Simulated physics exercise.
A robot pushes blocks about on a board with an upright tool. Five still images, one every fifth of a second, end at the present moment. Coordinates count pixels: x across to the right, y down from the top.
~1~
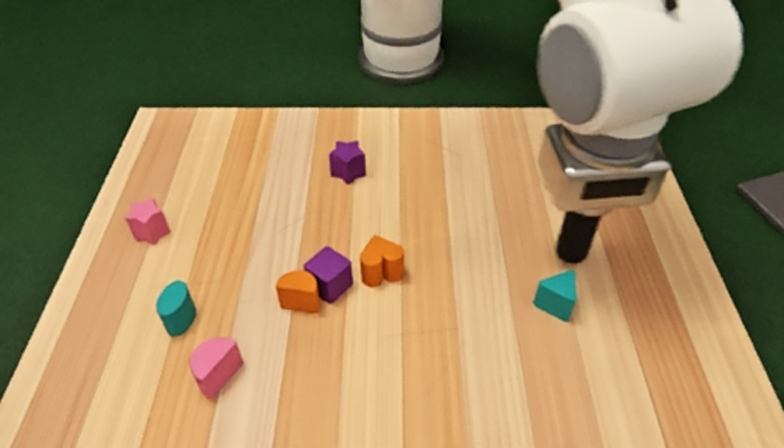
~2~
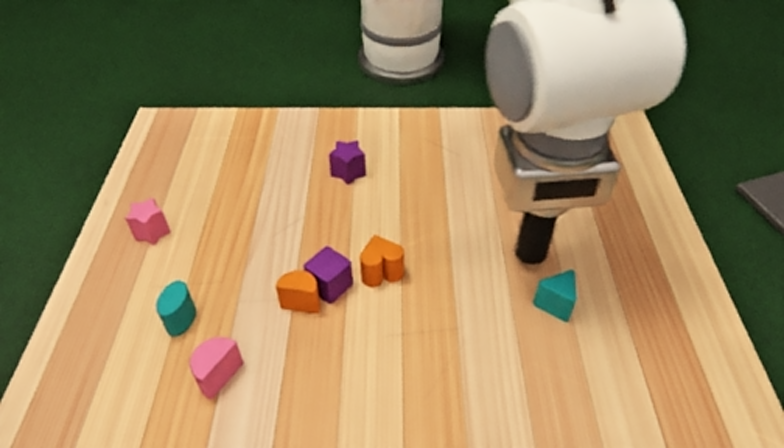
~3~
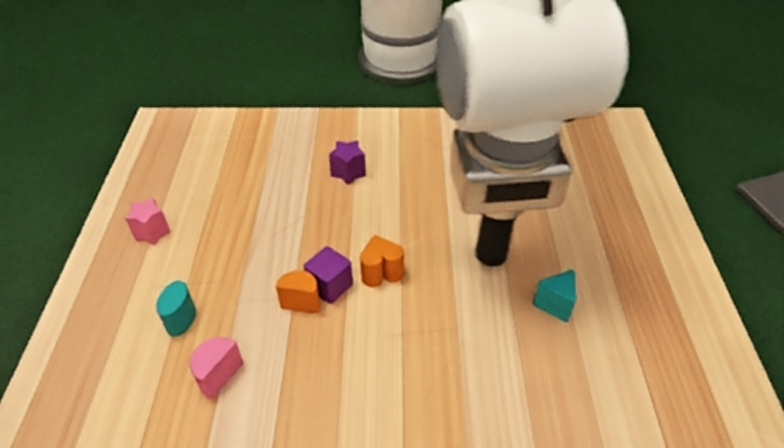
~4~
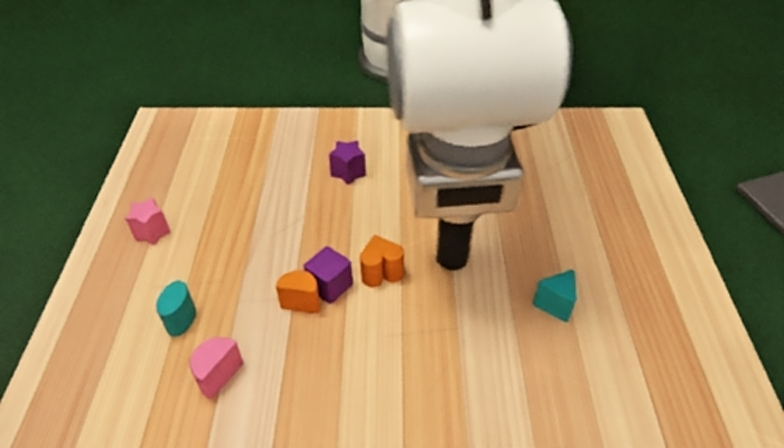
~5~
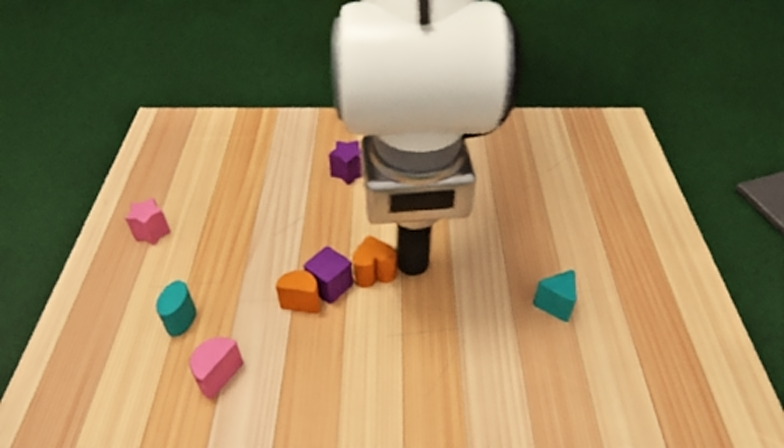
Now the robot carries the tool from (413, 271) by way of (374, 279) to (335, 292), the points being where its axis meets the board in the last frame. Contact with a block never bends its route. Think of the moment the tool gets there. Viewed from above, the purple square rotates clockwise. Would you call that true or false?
That statement is not accurate.
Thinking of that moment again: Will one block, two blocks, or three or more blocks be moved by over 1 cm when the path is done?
Moved: 3 or more.
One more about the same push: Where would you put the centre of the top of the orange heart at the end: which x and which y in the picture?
At (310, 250).
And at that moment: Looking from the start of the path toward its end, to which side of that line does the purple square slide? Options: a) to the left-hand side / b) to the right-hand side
Answer: B.
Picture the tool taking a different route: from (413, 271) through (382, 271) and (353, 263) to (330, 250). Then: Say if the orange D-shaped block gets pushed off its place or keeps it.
It gets pushed out of place.
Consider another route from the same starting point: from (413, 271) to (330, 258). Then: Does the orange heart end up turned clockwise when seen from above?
No
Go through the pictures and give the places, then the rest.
Tool's lower end (571, 252); orange D-shaped block (298, 281); purple square (327, 263); orange heart (381, 250), in the first frame.
Tool (531, 253); blocks still, in the second frame.
Tool (491, 255); blocks still, in the third frame.
Tool (452, 258); blocks still, in the fourth frame.
Tool (413, 263); orange D-shaped block (298, 281); purple square (327, 263); orange heart (374, 251), in the fifth frame.
What follows on the original path. Halfway along, tool (373, 272); orange D-shaped block (272, 290), turned 25° anticlockwise; purple square (288, 265), turned 25° anticlockwise; orange heart (334, 252), turned 25° clockwise.
At the end, tool (334, 285); orange D-shaped block (272, 290), turned 25° anticlockwise; purple square (276, 262), turned 60° anticlockwise; orange heart (310, 250), turned 90° clockwise.
